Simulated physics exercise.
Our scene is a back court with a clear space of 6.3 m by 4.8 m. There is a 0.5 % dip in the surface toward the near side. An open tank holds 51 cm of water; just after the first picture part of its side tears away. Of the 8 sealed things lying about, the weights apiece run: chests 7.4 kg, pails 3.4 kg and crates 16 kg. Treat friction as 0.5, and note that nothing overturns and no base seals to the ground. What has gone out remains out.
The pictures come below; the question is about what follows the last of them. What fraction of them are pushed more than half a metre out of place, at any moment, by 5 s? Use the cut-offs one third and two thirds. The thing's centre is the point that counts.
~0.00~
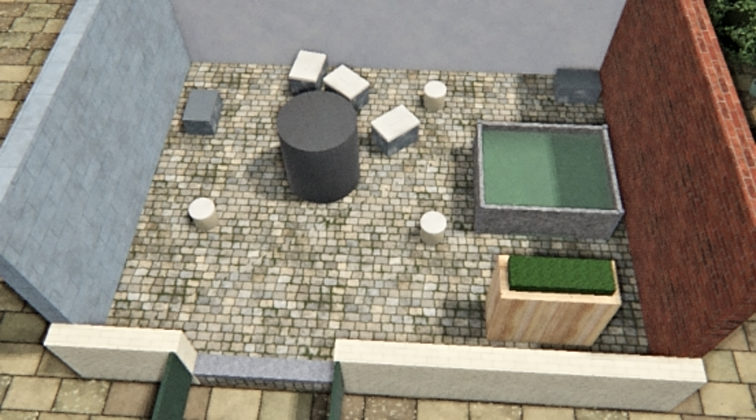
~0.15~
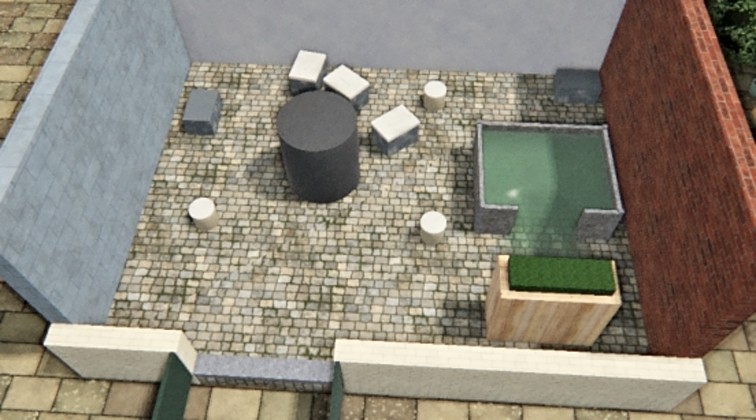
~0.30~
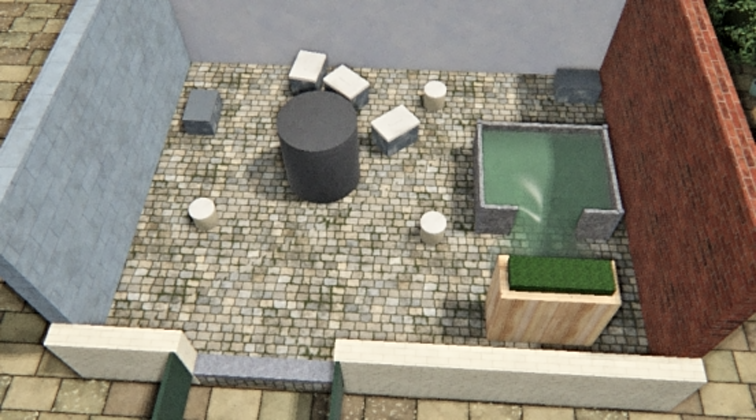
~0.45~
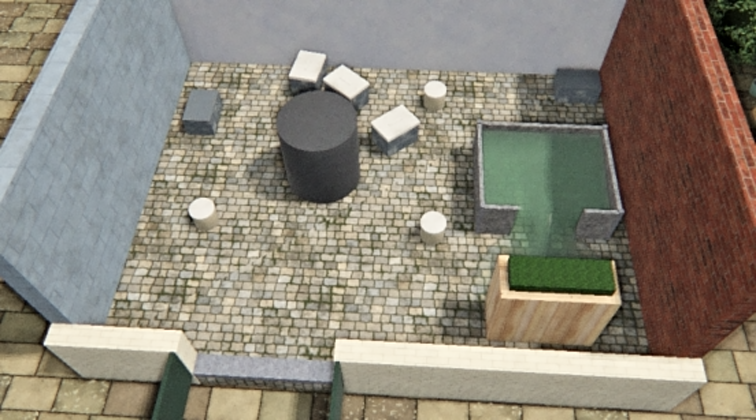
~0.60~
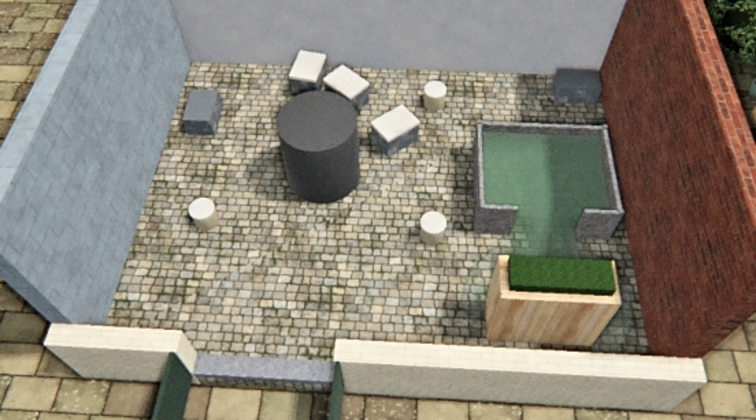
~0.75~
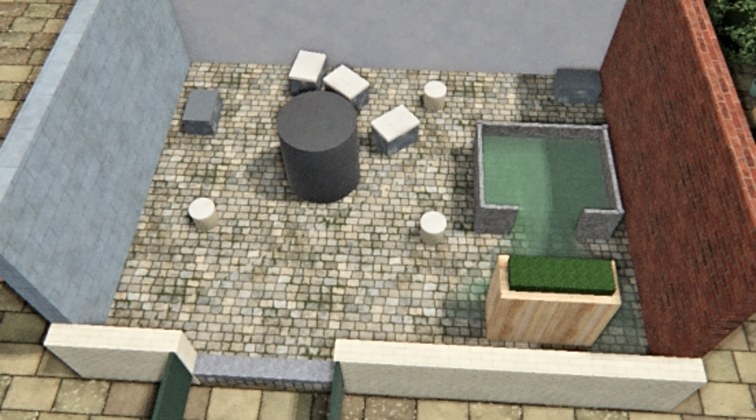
Under a third.
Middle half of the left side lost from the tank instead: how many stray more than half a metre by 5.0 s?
Count: 3.
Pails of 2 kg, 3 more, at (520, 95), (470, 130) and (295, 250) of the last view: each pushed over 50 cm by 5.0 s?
Each in turn ends up within the limit, within the limit, beyond the limit.
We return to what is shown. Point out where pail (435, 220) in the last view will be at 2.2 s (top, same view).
Near (419, 195).
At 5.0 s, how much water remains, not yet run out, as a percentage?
Around 96 % of the water.
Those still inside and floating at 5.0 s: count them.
The count is 1.
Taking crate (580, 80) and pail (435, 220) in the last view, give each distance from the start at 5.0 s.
First: 0 cm. Second: 60 cm.
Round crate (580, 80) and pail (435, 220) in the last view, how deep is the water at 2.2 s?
Some 0 cm at the first, some 3 cm at the second.
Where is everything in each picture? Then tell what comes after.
A chest at (308, 65), on the bottom; a chest at (395, 122), on the bottom; water covers 2.1 m2; 0 of 8 have shifted, in the first frame.
A chest at (308, 65), on the bottom; a chest at (395, 122), on the bottom; 2.6 m2 under water; 0 of 8 have shifted, in the second frame.
A chest at (308, 65), on the bottom; a chest at (395, 122) rests on the ground; 3.1 m2 under water; 0 of 8 have shifted, in the third frame.
A chest at (308, 65) rests on the ground; a chest at (395, 122) rests on the ground; 3.5 m2 under water; 0 of 8 have shifted, in the fourth frame.
A chest at (308, 65), on the bottom; a chest at (395, 122) rests on the ground; 3.8 m2 under water; 0 of 8 have shifted, in the fifth frame.
A chest at (308, 65), on the bottom; a chest at (395, 122) rests on the ground; 4.2 m2 under water; 0 of 8 have shifted, in the sixth frame.
After 1.1 s 0 of 8 are over 50 cm from their spots; 0 afloat.
After 2.2 s 0 of 8 are over 50 cm from their spots; 0 afloat.
After 3.5 s 1 of 8 are over 50 cm from their spots; 0 afloat.
After 5.0 s 1 of 8 are over 50 cm from their spots, and 1 have been at some point; 1 afloat.
